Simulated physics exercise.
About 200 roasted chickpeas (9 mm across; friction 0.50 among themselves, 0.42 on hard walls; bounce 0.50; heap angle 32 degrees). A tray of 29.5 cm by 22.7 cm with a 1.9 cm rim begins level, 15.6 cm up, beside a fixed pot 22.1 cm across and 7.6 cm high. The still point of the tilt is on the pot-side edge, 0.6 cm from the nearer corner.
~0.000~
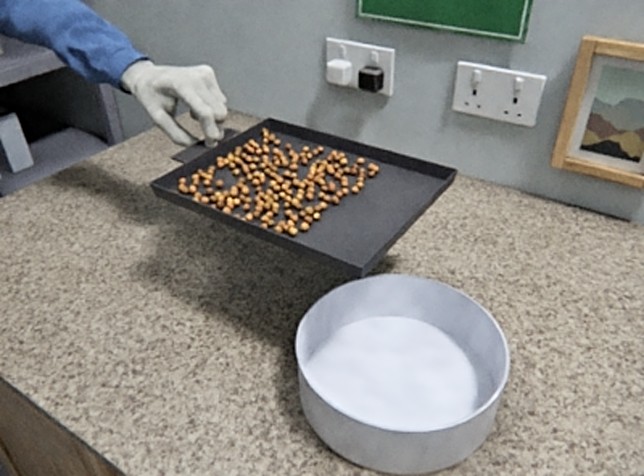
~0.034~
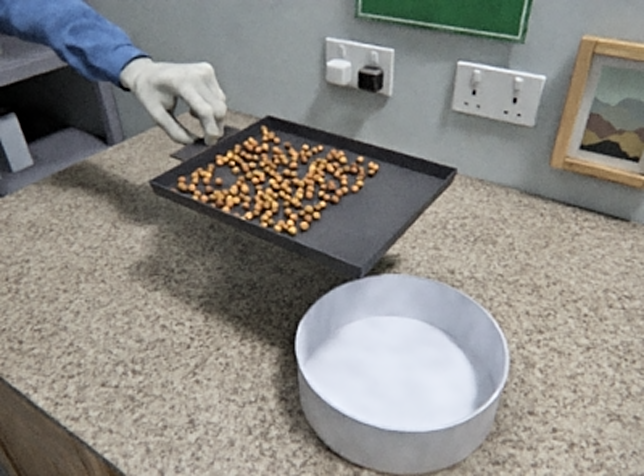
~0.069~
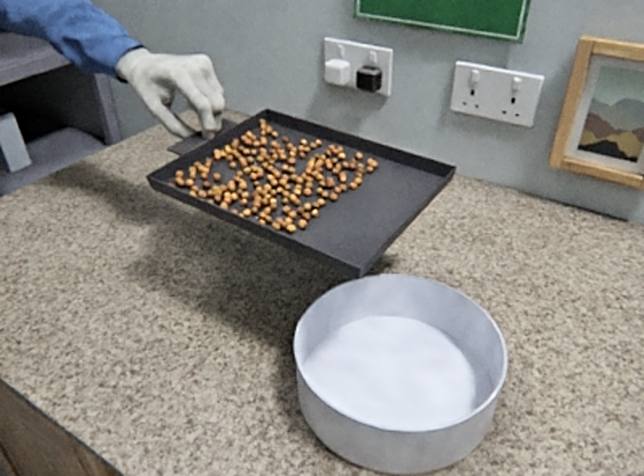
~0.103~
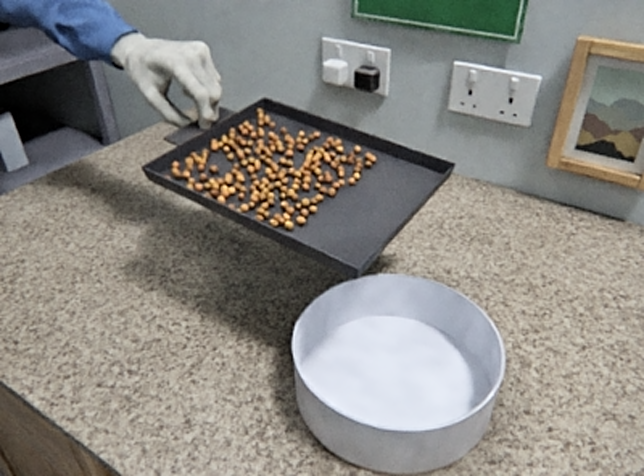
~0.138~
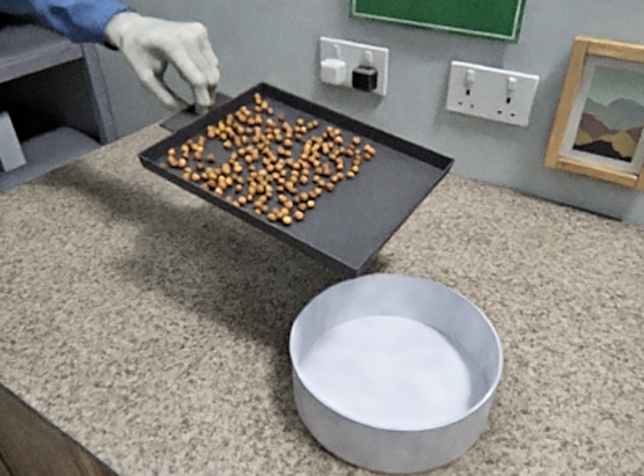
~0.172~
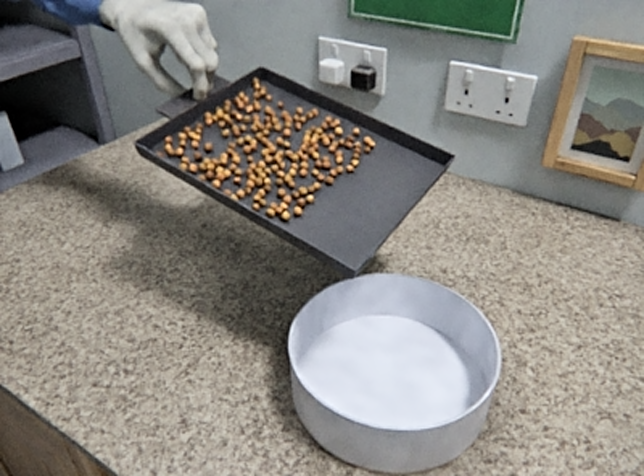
On a speckled counter, a gloved hand raises one end of a dark tray of chickpeas.
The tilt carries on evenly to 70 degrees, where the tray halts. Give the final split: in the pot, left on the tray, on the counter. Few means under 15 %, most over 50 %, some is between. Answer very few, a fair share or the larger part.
In the pot: The larger part; left on the tray: A fair share; on the counter: Very few.
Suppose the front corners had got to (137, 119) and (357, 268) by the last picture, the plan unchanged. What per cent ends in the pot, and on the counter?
Pot 70, counter 5.
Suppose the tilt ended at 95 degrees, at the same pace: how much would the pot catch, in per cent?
In that case some 95 per cent.
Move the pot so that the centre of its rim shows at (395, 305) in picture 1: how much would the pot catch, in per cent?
About 40 per cent.
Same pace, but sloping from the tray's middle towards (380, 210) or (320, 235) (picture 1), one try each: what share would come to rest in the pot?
About 25 and 60 per cent.
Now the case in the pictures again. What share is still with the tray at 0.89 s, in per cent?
About 40 per cent.
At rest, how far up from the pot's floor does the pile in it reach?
Roughly 2.0 cm.
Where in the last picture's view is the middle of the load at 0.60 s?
Around (355, 208).
After 0.43 s, tilt 42 degrees; the tray holds 100 %, the pot 0 %.
After 0.60 s, tilt 61 degrees; the tray holds 100 %, the pot 0 %.
Then, at 0.89 s, tilt 70 degrees; the tray holds 40 %, the pot 55 %.
In the end, at 1.6 s, pot 65 %, tray 35 %, counter 0 %.
